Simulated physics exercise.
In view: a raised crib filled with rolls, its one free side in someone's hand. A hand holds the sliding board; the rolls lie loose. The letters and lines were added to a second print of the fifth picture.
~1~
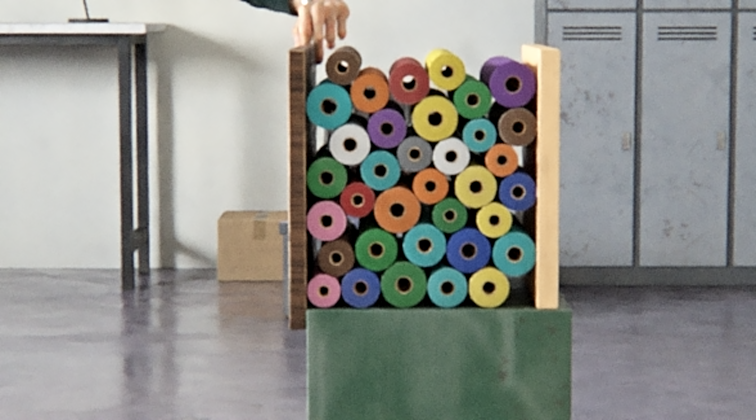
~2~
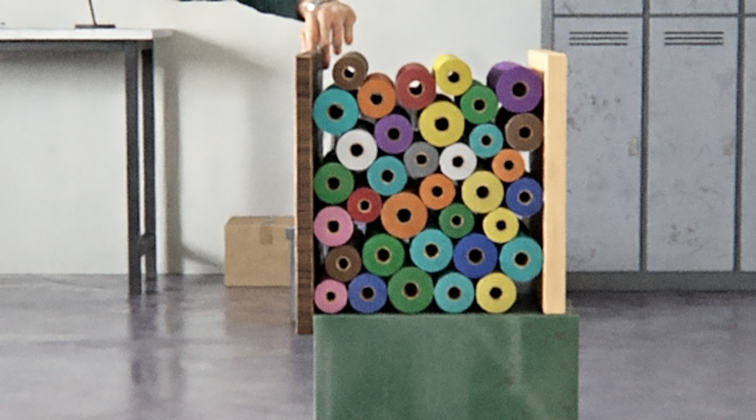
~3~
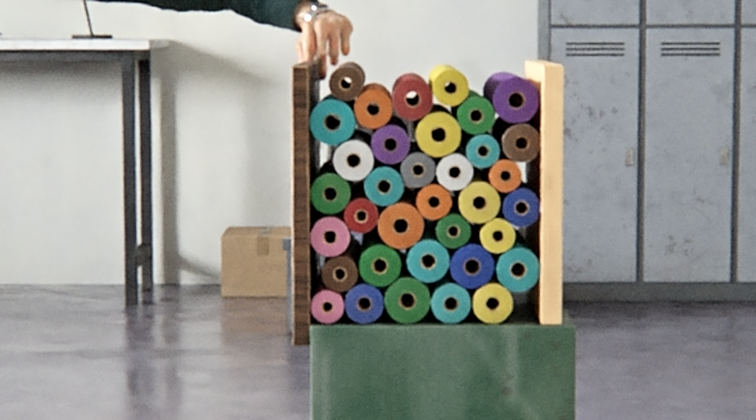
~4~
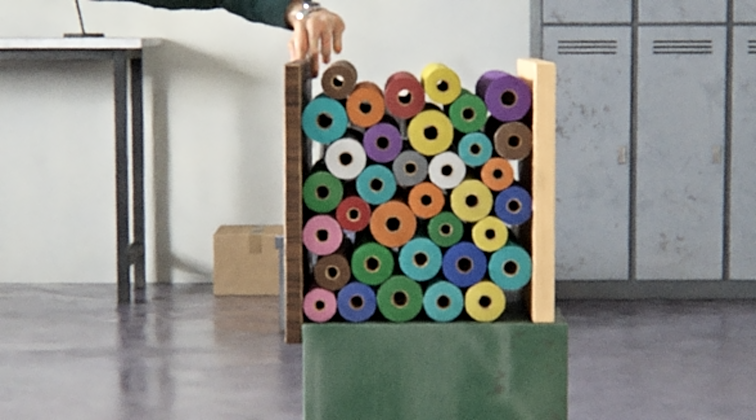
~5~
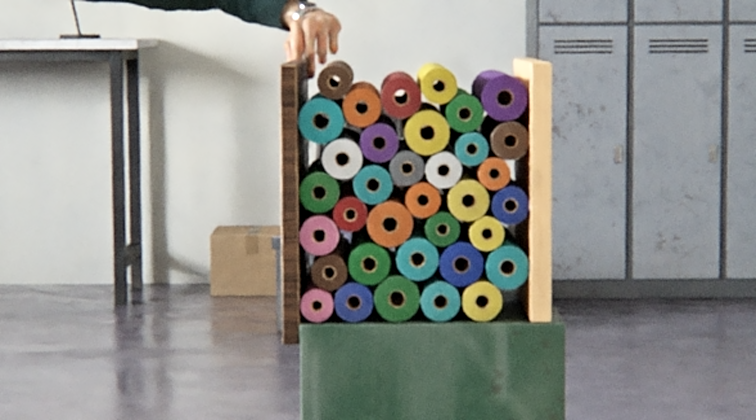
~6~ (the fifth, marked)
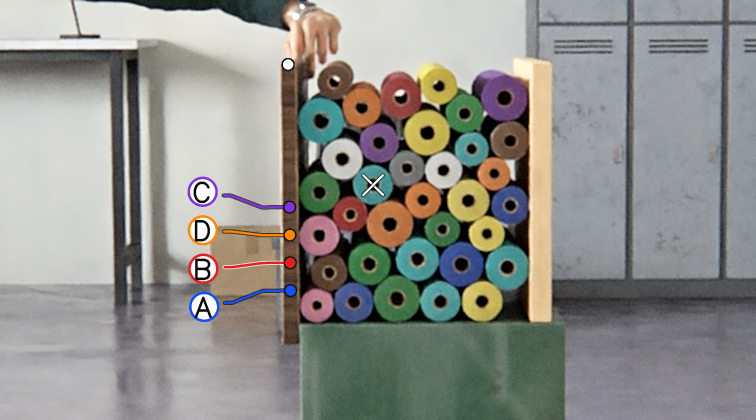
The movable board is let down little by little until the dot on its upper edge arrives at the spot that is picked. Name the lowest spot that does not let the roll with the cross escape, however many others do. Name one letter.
At most to D.
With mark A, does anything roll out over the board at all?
At A: Yes.
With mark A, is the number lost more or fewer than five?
At A, more than five.
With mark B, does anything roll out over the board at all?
At B: Yes.
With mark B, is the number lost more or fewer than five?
More than five.
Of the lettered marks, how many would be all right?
The number is two.
On the marked copy, A at (290, 290); B at (290, 263); C at (289, 207); D at (290, 235); the cross at (373, 185); the white dot at (288, 65).
With D. Early on, top of the board (298, 138).
Further on, top of the board (299, 219).
At the end, top of the board (299, 235), about five out over the board, the crossed one still inside.
As for the rest, A lets the crossed one out; B lets the crossed one out; C keeps the crossed one inside.
